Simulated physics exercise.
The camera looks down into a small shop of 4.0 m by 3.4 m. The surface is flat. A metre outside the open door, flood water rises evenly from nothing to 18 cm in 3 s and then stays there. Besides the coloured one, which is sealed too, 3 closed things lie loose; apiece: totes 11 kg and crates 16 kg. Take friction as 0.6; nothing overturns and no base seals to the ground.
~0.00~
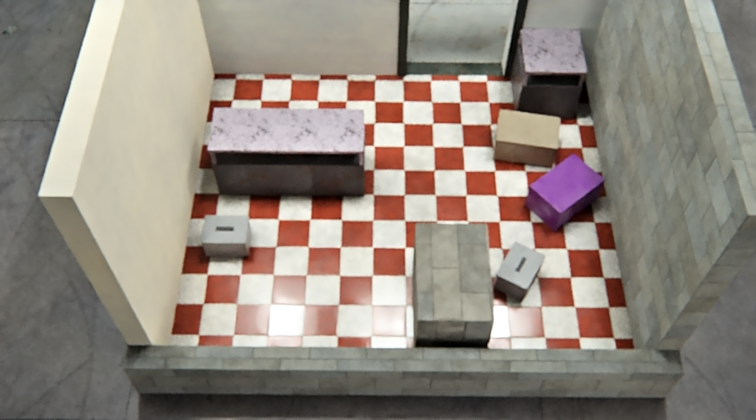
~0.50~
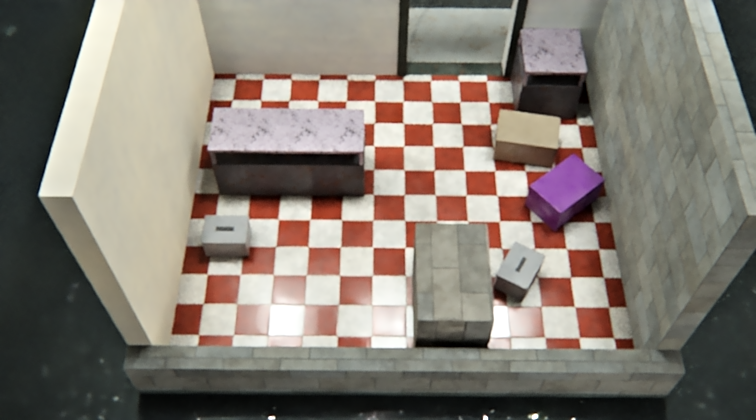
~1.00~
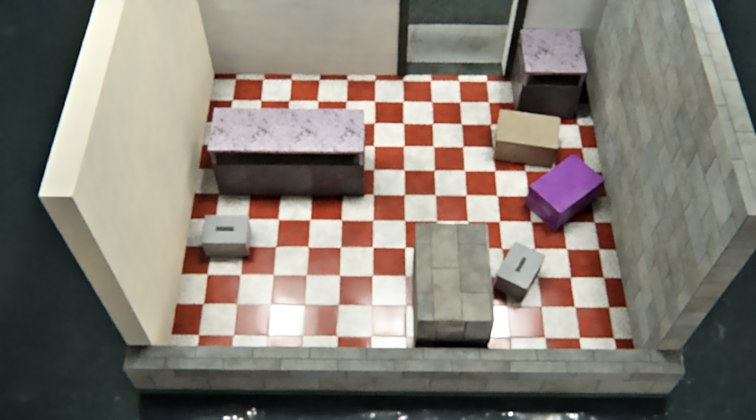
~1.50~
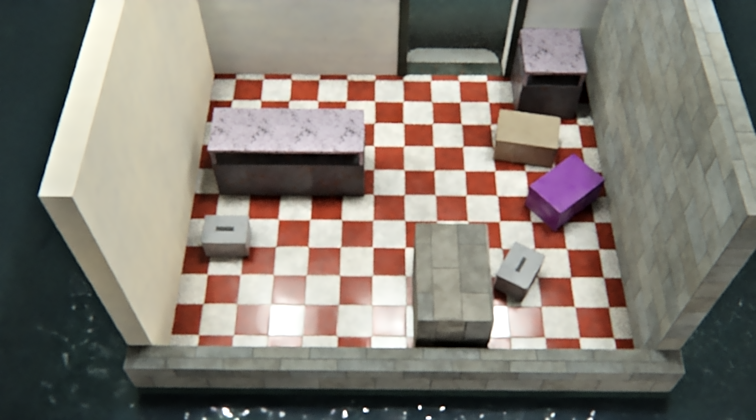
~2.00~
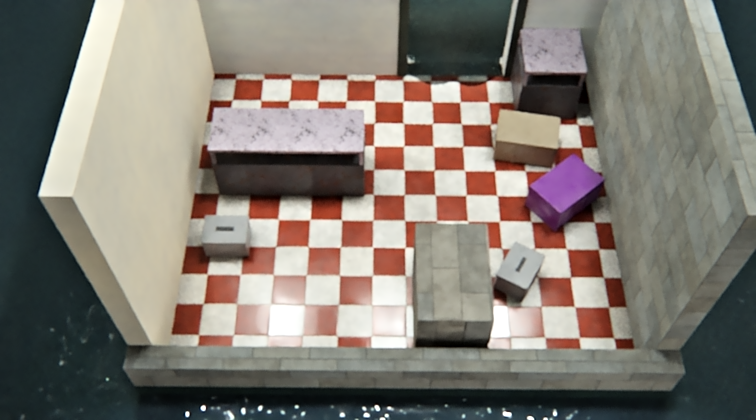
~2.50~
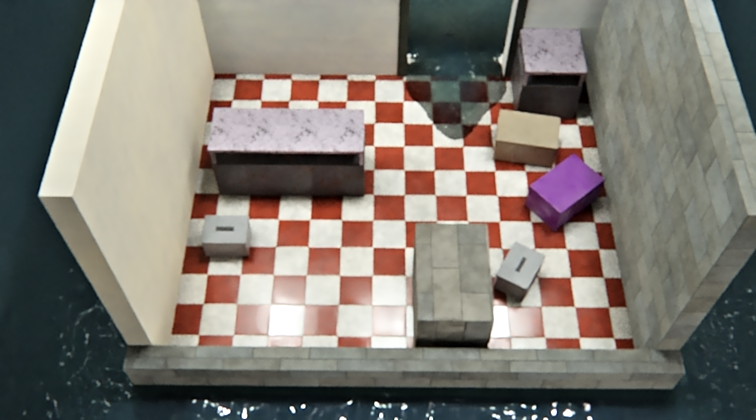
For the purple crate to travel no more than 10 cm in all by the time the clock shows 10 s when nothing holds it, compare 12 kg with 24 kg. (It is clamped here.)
For it, only the higher weight holds it.
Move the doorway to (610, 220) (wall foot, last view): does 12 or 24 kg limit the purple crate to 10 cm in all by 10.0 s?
Then neither weight holds it.
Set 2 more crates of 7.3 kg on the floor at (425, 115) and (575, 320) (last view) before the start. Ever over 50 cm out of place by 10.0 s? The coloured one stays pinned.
In that order: Past it, less.
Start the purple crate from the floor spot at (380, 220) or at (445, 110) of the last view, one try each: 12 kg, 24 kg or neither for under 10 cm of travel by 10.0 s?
In that order: It takes the larger; neither holds.
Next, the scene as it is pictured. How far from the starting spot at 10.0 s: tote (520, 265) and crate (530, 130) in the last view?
In turn: 20 cm, 30 cm.
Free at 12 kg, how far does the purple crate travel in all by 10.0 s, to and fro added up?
About 30 cm.
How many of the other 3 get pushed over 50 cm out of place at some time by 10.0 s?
I count 0.
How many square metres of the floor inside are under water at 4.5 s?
About 6.0 m2.
After 3.5 s the purple crate would be 0 cm from its start with 12 kg and 0 cm from its start with 24 kg; 0 cm of water round it then.
After 4.5 s the purple crate would be 0 cm from its start with 12 kg and 0 cm from its start with 24 kg; 1 cm of water round it then.
After 7.0 s the purple crate would be 1 cm from its start with 12 kg and 0 cm from its start with 24 kg; 5 cm of water round it then.
After 10.0 s the purple crate would be 32 cm from its start with 12 kg and 0 cm from its start with 24 kg; 9 cm of water round it then.
